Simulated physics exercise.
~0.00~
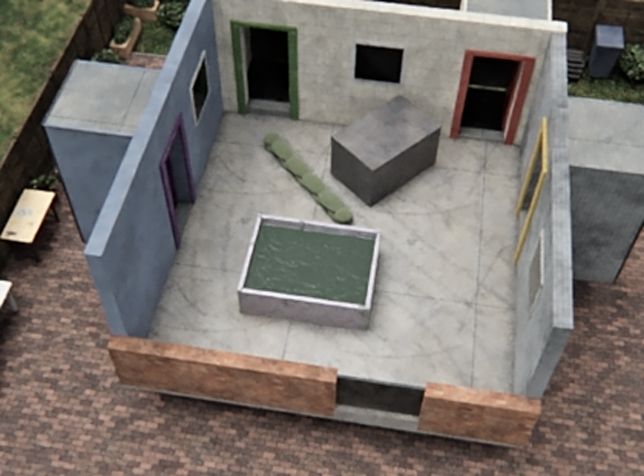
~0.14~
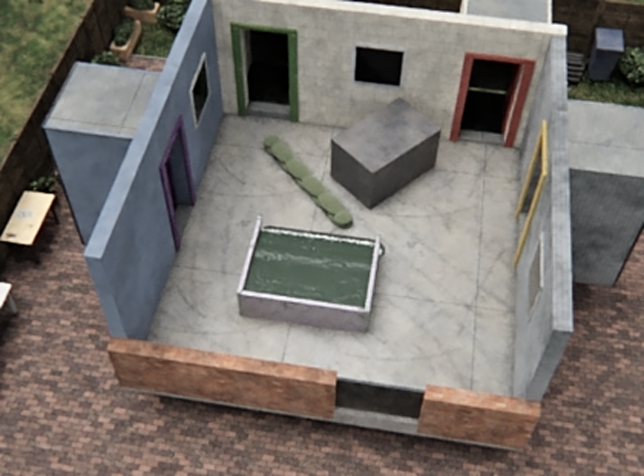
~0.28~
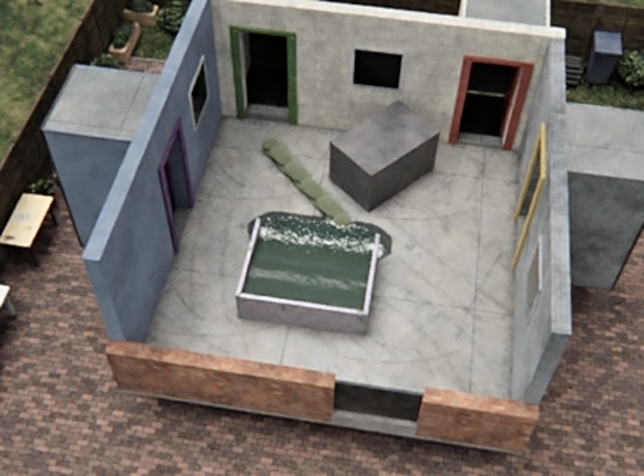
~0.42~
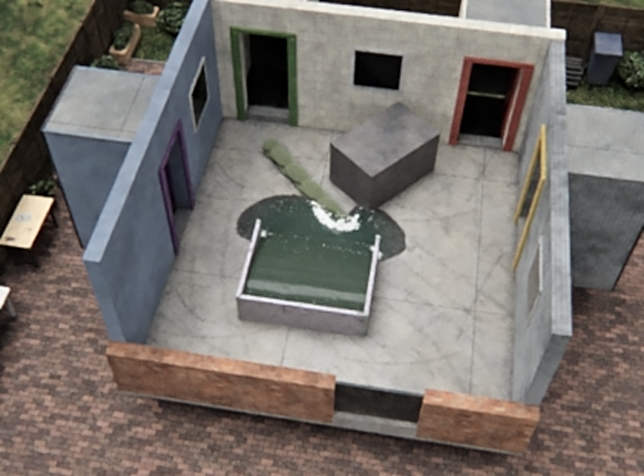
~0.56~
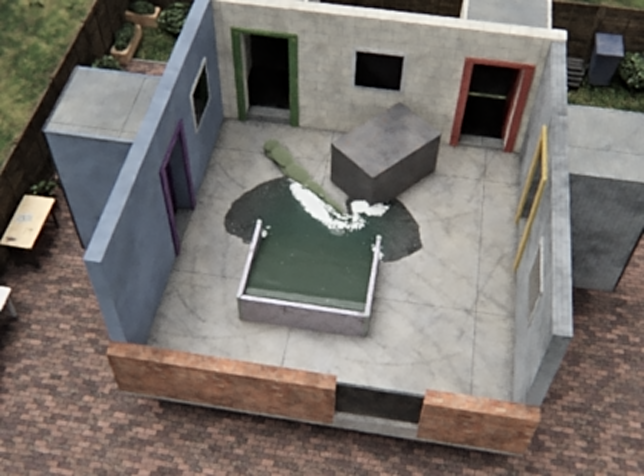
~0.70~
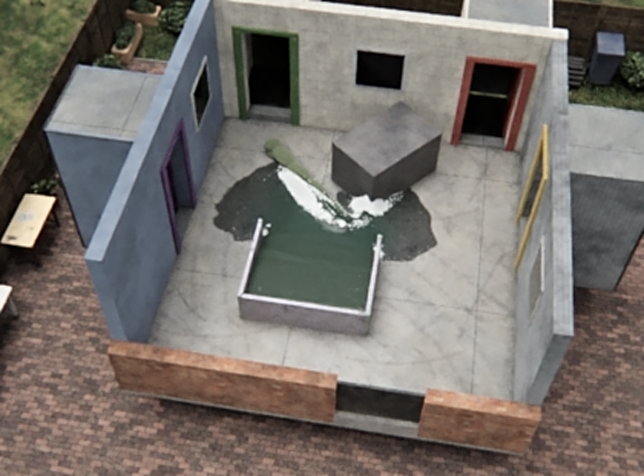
A roofless walled yard with a pale, smooth floor is seen from high above its low brick front wall, the view staying still. A tank of dark green water sits near the middle, with green sandbags and a grey block behind it, a purple doorway left, green and red ones at the back, and a yellow frame right. The tank's far side opens and water pours out, foams white against the sandbags and block, and fans left and right.
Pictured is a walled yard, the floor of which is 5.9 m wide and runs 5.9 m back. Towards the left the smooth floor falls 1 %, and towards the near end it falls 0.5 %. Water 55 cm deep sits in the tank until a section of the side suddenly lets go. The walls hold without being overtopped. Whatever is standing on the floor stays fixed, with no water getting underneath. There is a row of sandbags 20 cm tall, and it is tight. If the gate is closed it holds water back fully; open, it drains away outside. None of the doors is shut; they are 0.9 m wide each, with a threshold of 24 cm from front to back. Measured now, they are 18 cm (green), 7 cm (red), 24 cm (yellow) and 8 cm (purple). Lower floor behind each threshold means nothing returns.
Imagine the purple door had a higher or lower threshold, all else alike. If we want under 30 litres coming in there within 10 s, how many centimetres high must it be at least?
About 5.5 centimetres.
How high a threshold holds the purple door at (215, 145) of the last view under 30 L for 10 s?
23 cm.
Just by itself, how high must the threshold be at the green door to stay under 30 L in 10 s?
Green - roughly 14.0 cm.
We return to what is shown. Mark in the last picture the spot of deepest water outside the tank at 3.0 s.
Near (224, 147).
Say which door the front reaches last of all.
I'd say the yellow one.
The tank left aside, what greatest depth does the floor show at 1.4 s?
About 31 cm.
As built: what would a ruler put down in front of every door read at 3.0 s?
Green door 18 cm, red door 10 cm, yellow door 8 cm, purple door 7 cm.
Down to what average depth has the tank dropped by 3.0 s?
Around 12 centimetres.
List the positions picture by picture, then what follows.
The first picture shows the tank at (311, 263) is whole and still, 55 cm deep; the purple door at (179, 187) is dry.
In the second picture, the front is at a hidden place, 0.3 m from the gap on the far side; 0.5 m2 of floor is wet, 55 cm left at the back.
In the third picture, water pours out on the far side and has run 0.7 m, to (273, 215); about 11 cm deep outside, 55 cm at the back.
In the fourth picture, the front is at (285, 198), 1.2 m from the gap on the far side; 2.5 m2 of floor is wet, 51 cm left at the back.
In the fifth picture, water pours out on the far side and has run 1.7 m, to (287, 179); about 9 cm deep outside, 46 cm at the back.
In the sixth picture, the gap is on the far side, the front 2.0 m out at (276, 165); the back of the tank holds 46 cm; the purple door at (179, 192), 2.5 m from the gap, is still 0.8 m from the nearest water.
After 1.4 s water covers 30 % of the floor, deepest (31 cm) near (330, 226); it has not reached the purple door.
After 3.0 s water covers 50 % of the floor, deepest (28 cm) near (224, 147); 7 cm at the purple door, 0 litres in over its 8 cm threshold.
After 10.0 s water covers 95 % of the floor, deepest (12 cm) near (138, 371); 7 cm at the purple door, 7 litres in over its 8 cm threshold.
At the purple door as built, the water arrived by 1.9 s and peaked near 10 cm at 3.6 s.
Run again over the same 10 s with other heights there, 41 litres in over 5 cm, 20 litres over 6.5 cm. The limit of 30 litres is kept from about 5.5 cm up.
